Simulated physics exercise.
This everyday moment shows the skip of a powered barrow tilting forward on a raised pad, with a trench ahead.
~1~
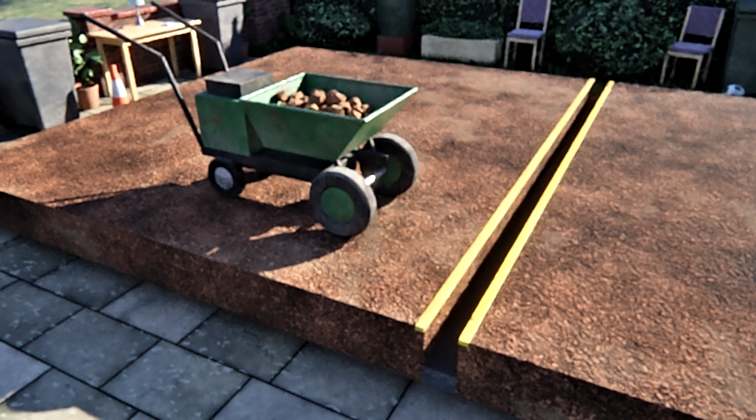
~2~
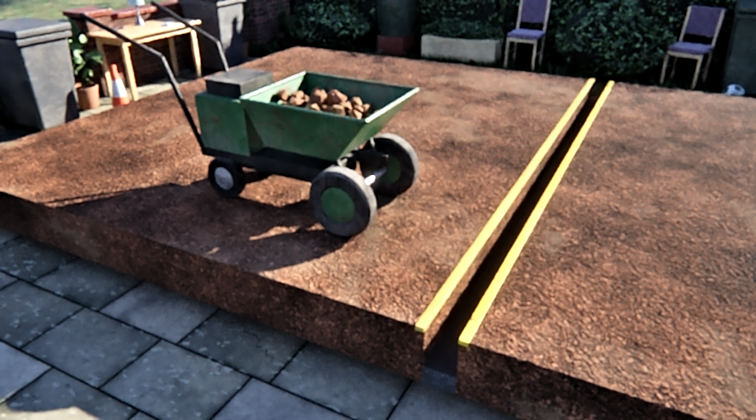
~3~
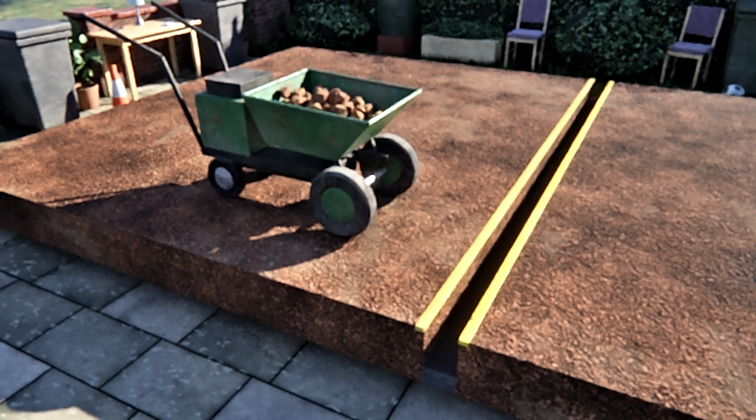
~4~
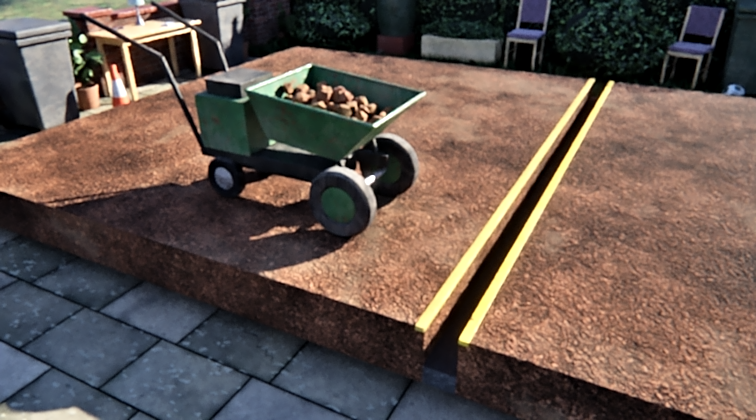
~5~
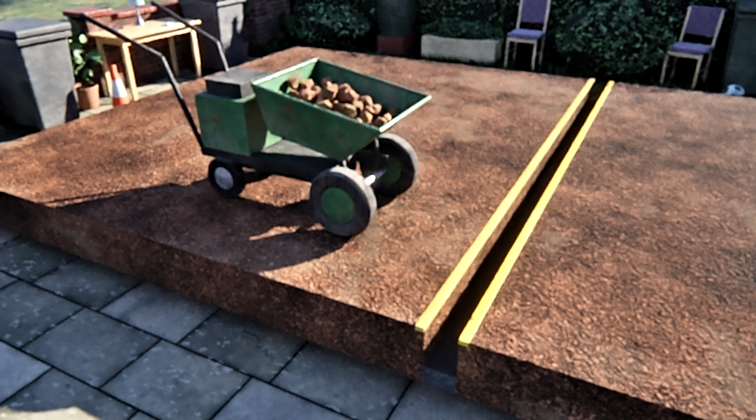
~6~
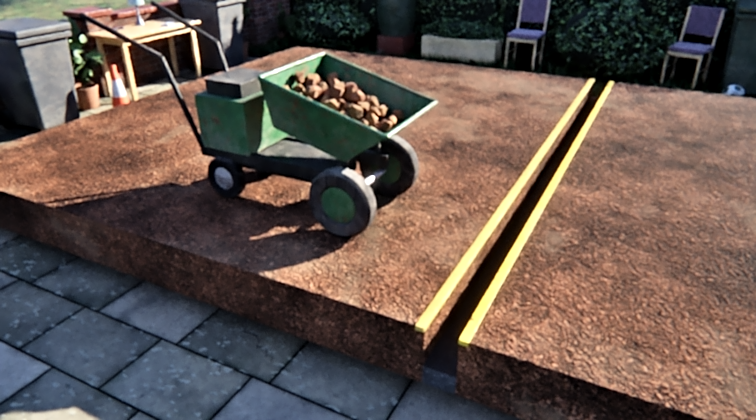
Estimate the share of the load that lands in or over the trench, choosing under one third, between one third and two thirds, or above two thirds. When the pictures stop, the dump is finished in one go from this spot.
The share is between one third and two thirds.
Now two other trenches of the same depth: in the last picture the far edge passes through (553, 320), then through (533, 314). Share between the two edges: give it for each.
Lab note: Try one 60 per cent, try two 60 per cent.
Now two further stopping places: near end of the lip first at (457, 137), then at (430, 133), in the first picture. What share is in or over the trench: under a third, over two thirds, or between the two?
Note - stop 1: Below one third; stop 2: Under a third.
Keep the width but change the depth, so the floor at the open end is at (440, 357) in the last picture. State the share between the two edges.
I'd put it at about 40 in a hundred.
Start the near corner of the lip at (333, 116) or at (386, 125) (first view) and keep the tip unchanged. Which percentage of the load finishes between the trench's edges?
Well, you'd get roughly 20 per cent from the first place and roughly 70 per cent from the second.
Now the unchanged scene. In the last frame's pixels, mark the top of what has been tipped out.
The peak ends up near (469, 226).
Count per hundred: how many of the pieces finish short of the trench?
Estimate: Around 30 per cent.
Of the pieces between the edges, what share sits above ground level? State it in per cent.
My figure is near 10 per cent.
Shortly afterwards, skip tipped steeply; the whole lot in the skip.
Next, skip tipped right over; near two thirds in the skip; near a quarter short of the trench; a little in or heaped over the trench; only a few falling.
Some moments later, skip tipped right over; a little in the skip; near a quarter short of the trench; near half in or heaped over the trench; a little beyond it.
In the end, skip tipped right over; a little in the skip; near a quarter short of the trench; near half in or heaped over the trench; a little beyond it.
